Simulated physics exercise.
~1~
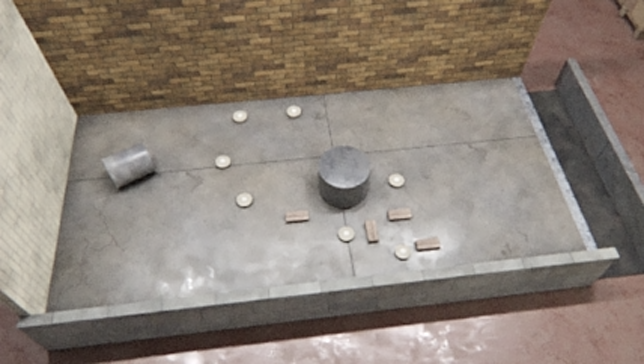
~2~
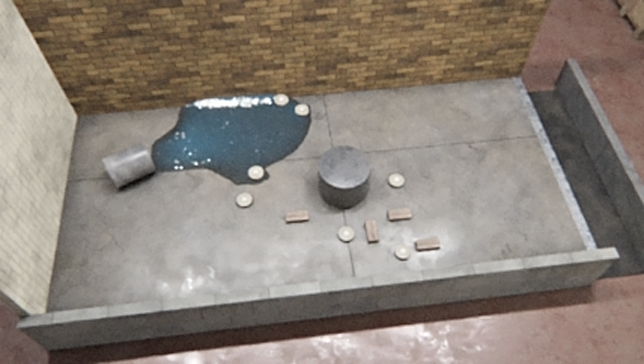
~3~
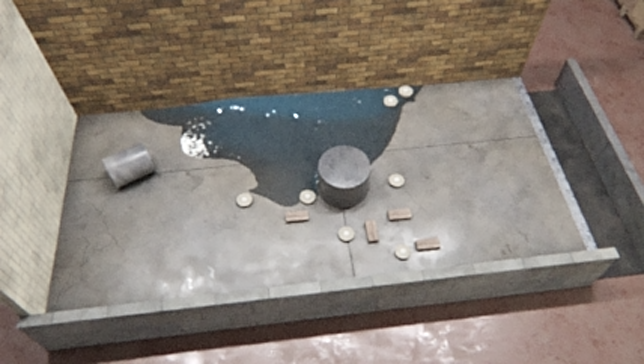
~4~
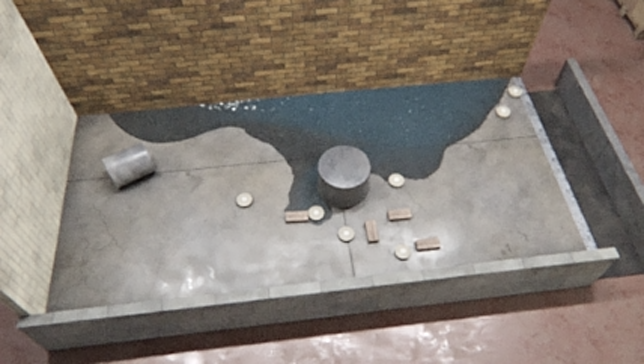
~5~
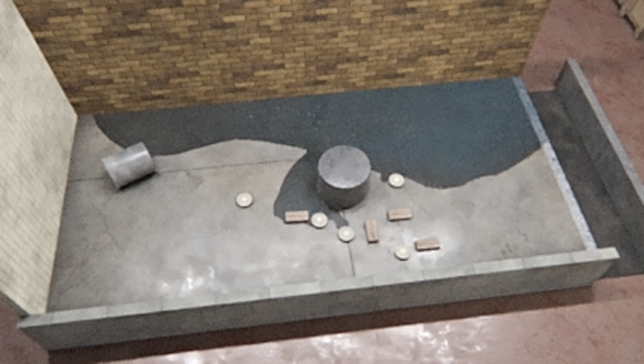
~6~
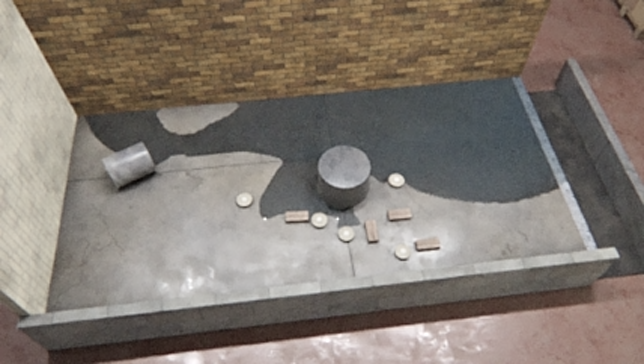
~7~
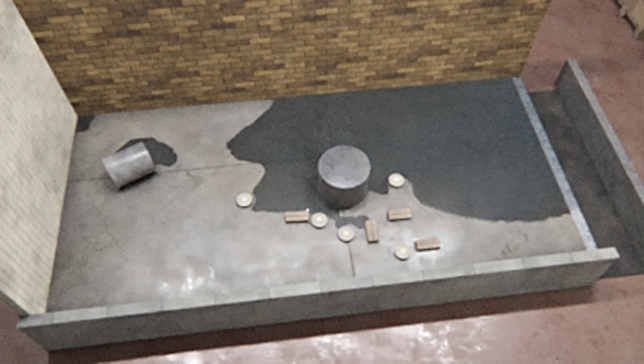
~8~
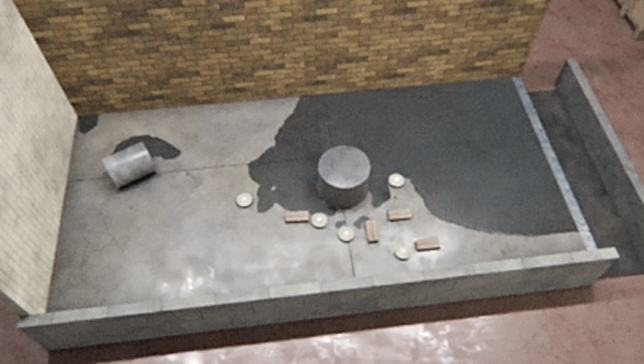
Water pours from a tipped drum and spreads right along the brick wall, carrying two pale lids out of sight past the far edge and nudging another toward the blocks near the upright cylinder, then drains away, leaving dark wet floor, mostly on the right.
